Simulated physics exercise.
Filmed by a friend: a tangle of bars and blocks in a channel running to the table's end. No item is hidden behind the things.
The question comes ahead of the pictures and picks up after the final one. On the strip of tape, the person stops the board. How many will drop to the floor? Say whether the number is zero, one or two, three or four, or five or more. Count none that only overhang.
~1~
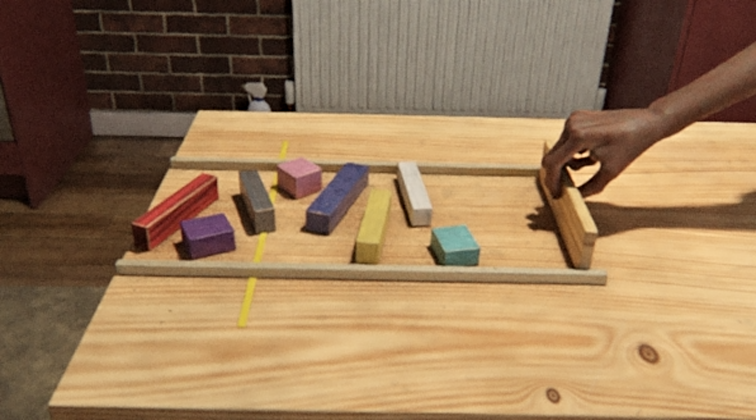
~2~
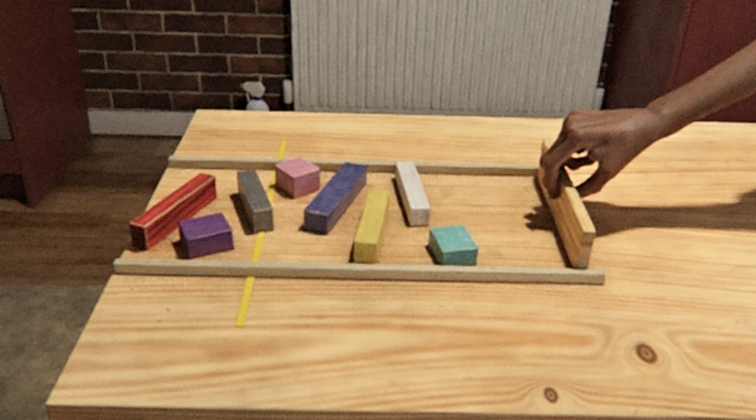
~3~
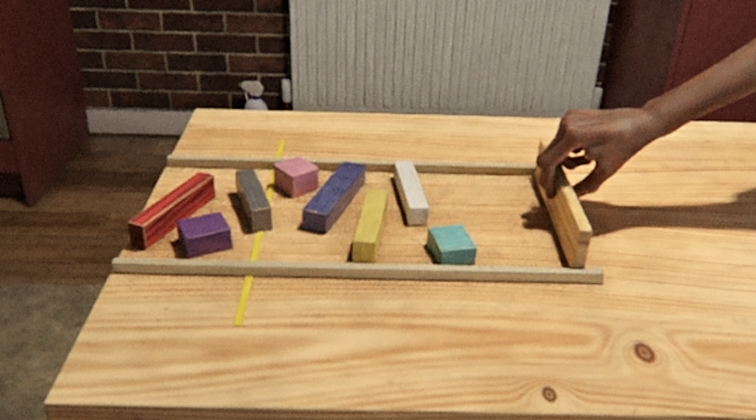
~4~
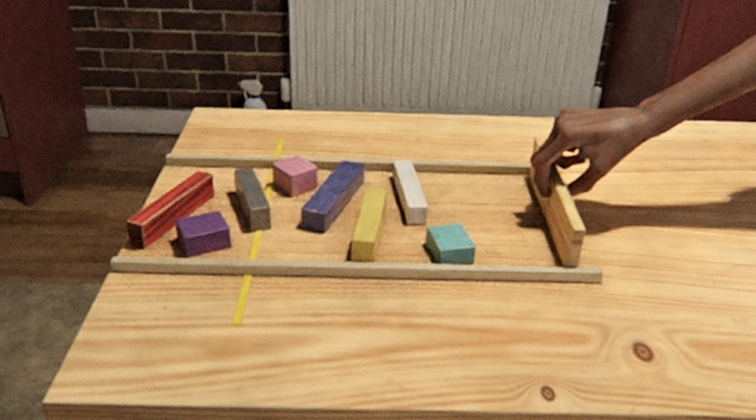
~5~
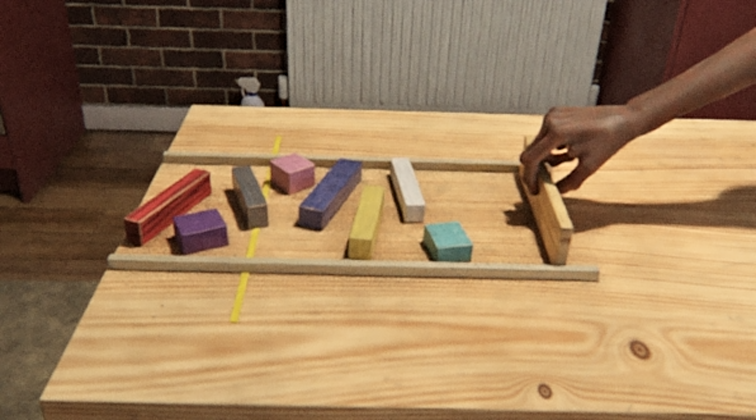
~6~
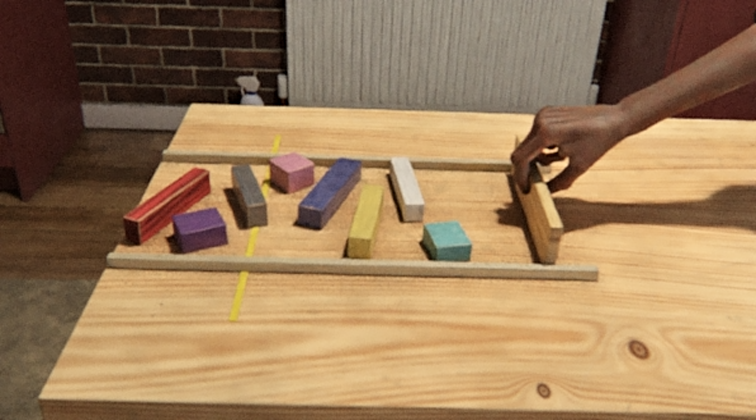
The push clears off nothing whatsoever.
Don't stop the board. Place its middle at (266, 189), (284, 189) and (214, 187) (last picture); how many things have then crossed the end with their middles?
Going through the three positions, you'd get 0, 0 and 3.
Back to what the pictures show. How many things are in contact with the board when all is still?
The count in contact is 2.
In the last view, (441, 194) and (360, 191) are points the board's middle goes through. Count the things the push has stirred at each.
That makes 1 at the first spot and 5 at the second.
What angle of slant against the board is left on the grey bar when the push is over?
Some 15 degrees.
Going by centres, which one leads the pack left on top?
Closest at the end: The red stick.
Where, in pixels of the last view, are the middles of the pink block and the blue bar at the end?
They finish at roughly (200, 164) and (212, 186) respectively.
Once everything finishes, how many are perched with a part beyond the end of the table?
Expected count: 1.
Soon after, none off yet; red stick at rest near (170, 203); purple block at rest near (200, 230); grey bar at rest near (249, 195).
Then, none off yet; red stick at rest near (170, 203); purple block at rest near (200, 230); grey bar moving near (243, 195).
At rest, the number that fall off is zero.
